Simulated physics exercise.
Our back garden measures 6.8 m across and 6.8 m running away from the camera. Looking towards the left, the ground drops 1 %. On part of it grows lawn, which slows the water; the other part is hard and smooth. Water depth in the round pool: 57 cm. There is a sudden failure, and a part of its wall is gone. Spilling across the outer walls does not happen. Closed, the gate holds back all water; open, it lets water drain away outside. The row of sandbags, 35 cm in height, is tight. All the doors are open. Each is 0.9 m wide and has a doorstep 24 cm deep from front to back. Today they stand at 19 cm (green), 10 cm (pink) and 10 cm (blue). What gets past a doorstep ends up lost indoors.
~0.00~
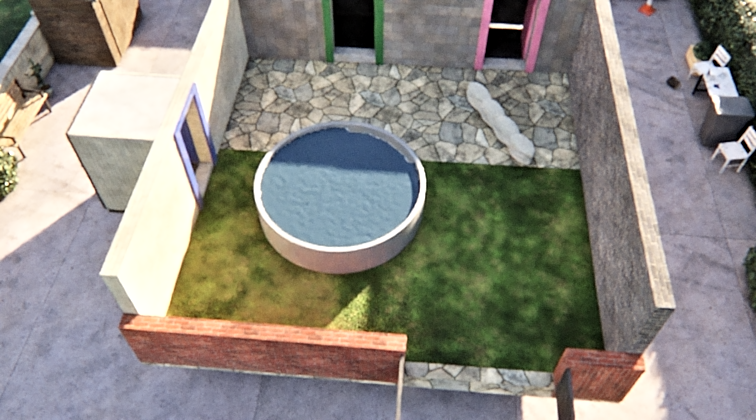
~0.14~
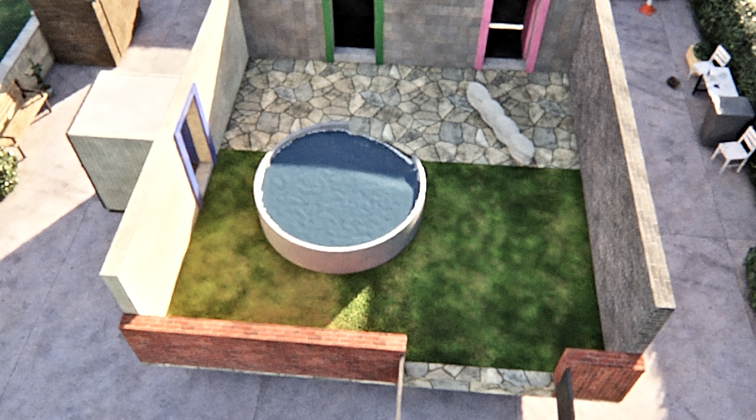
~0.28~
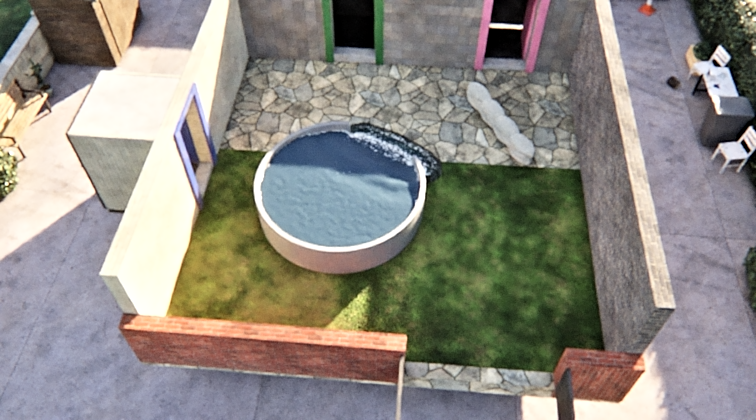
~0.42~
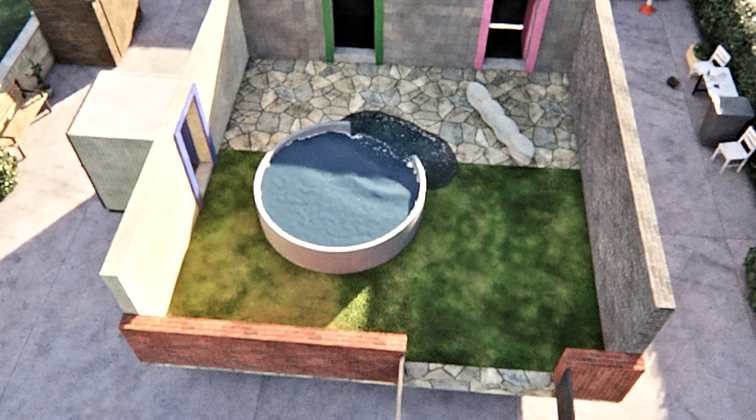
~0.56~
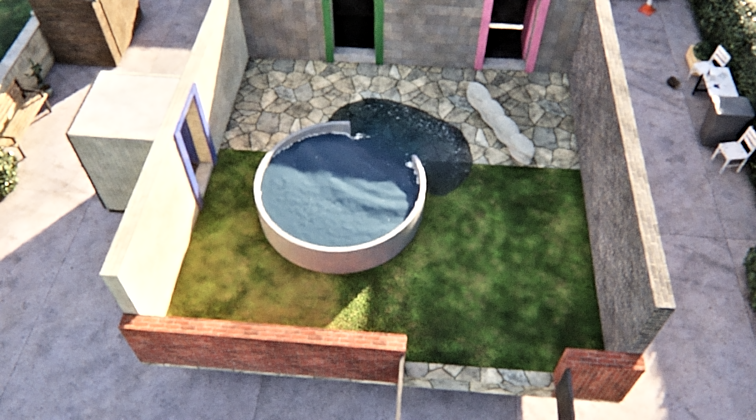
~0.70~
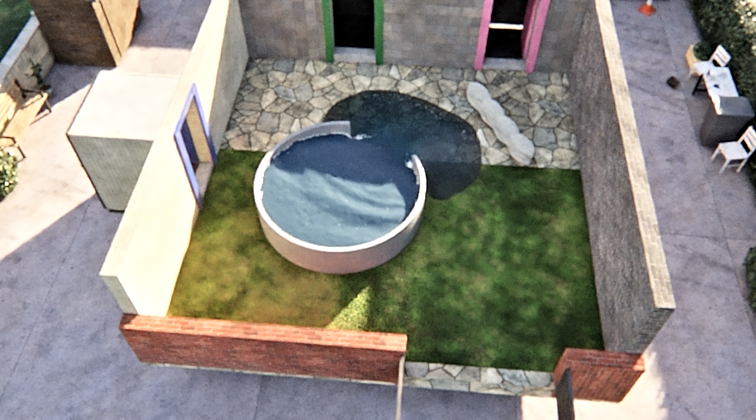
A round pool of still blue water stands in a walled back garden, seen from high above, between green lawn and pale stone paving. A green-framed door and a pink-framed door are at the back, a blue-framed opening is on the left, and a low red wall is in front. Water breaks out through the pool's far right side and spreads in a dark, widening sheet over paving and grass, while the camera stays still.
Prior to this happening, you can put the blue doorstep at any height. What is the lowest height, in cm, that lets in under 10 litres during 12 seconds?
About 9 cm.
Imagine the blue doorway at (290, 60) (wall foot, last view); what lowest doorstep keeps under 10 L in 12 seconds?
Roughly 11.5 cm.
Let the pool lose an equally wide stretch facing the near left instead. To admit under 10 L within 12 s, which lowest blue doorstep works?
Required height: Approx. 11.0 cm.
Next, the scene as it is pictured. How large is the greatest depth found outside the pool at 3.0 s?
32 cm.
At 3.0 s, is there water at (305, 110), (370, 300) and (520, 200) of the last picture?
Untouched; untouched; soaked.
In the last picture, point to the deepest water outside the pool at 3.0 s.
At about pixel (450, 71).
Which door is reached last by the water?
Blue.
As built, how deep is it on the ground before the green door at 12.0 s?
About 7.0 centimetres deep.
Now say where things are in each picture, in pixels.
The first picture shows still water, 57 cm deep, in the round pool at (340, 184); the blue door at (196, 146) is dry.
In the second picture, the gap is on the far side, the front 0.3 m out at a hidden place; the back of the round pool holds 57 cm.
In the third picture, the gap is on the far side, the front 0.6 m out at (431, 155); the back of the round pool holds 57 cm.
In the fourth picture, the front is at (435, 137), 1.0 m from the gap on the far side; 2.2 m2 of floor is wet, 57 cm left at the back.
In the fifth picture, water pours out on the far side and has run 1.4 m, to (454, 130); about 7 cm deep outside, 57 cm at the back.
In the sixth picture, the front is at (457, 119), 1.7 m from the gap on the far side; 4.7 m2 of floor is wet, 57 cm left at the back; 2.5 m in a straight line remain to the blue door at (196, 146).
After 1.4 s water covers 25 % of the floor, deepest (31 cm) near (475, 114); it has not reached the blue door.
After 3.0 s water covers 40 % of the floor, deepest (32 cm) near (450, 71); it has not reached the blue door.
After 12.0 s water covers 95 % of the floor, deepest (12 cm) near (247, 66); 10 cm at the blue door, 5 litres in over its 10 cm doorstep.
At the blue door as built, the water arrived by 4.8 s and peaked near 12 cm at 9.2 s.
With a doorstep of 8 cm, 19 litres would have come in within the 12 s; with 10.5 cm, 3 litres. So under 10 litres takes about 9 cm.
